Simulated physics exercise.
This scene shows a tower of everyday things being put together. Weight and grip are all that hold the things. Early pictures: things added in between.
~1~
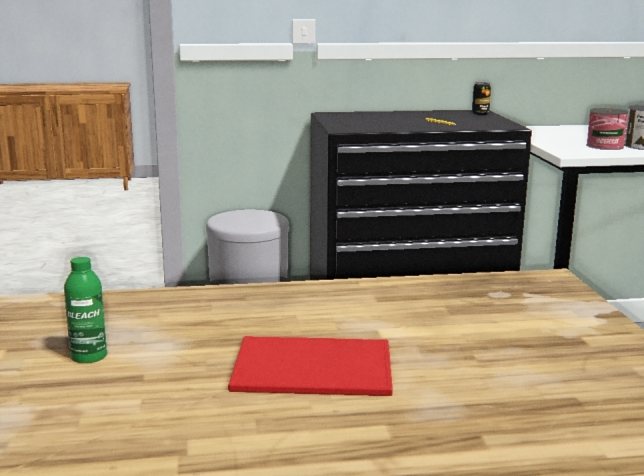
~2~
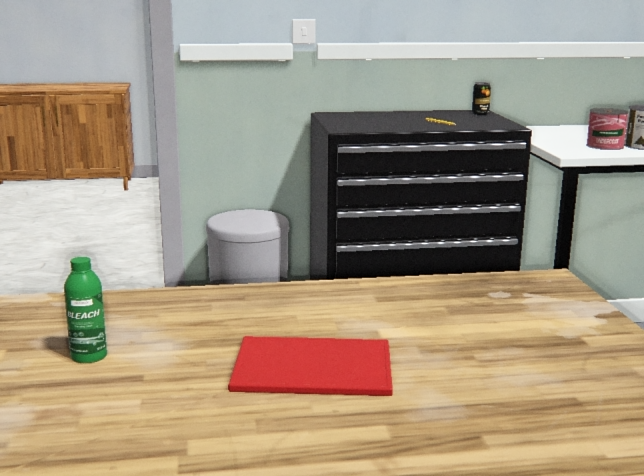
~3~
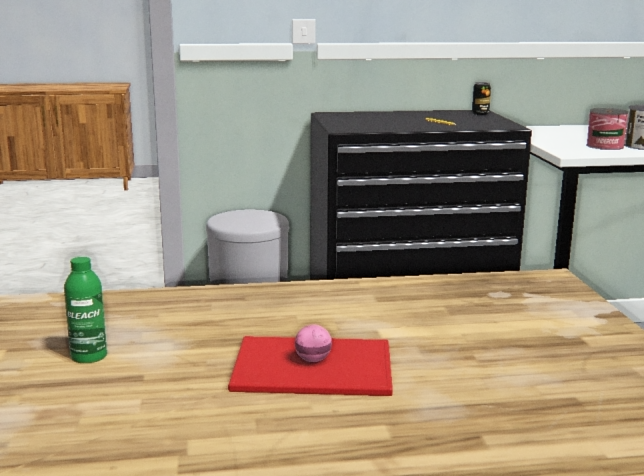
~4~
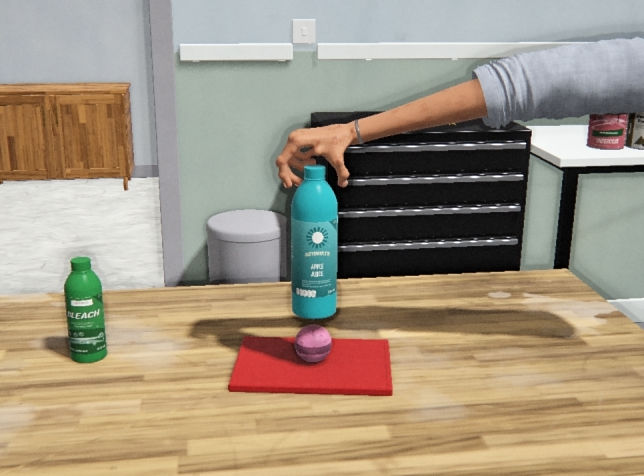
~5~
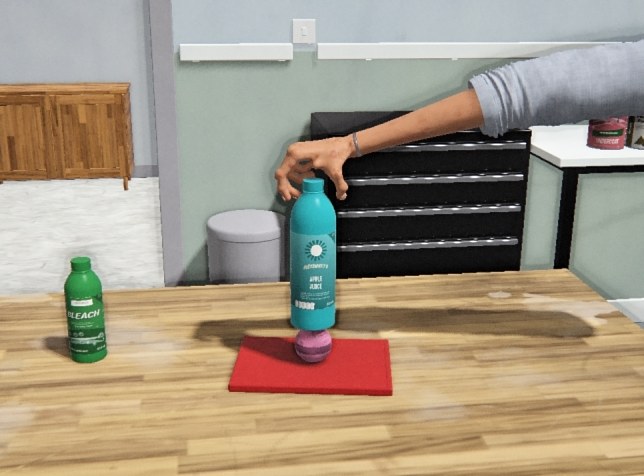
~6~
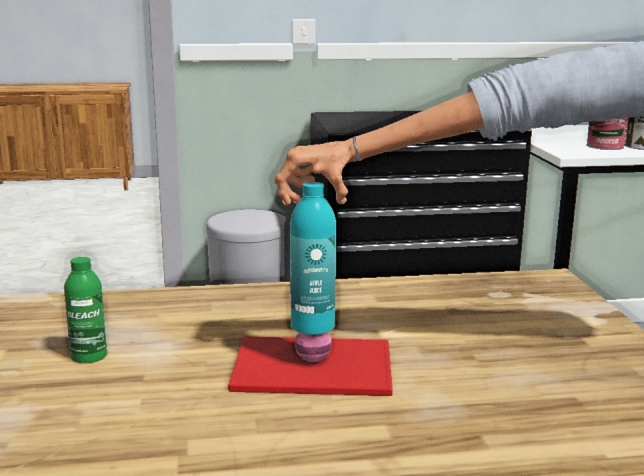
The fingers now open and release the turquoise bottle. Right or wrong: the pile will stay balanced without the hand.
Wrong.
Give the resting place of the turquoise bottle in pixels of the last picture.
Somewhere around (170, 341) in the last picture.
Then, 0.70 s on from there, turquoise bottle turned 24° from how it was put near (283, 263).
Then, 0.90 s on from there, turquoise bottle now fallen.
Then, 1.00 s on from there, things are still on the move.
Then, 1.80 s on from there, nothing new.
In the end, fallen, turquoise bottle; the other 3 unmoved. At the end, from the last picture's camera, turquoise bottle near (171, 341). The pile loses its balance.
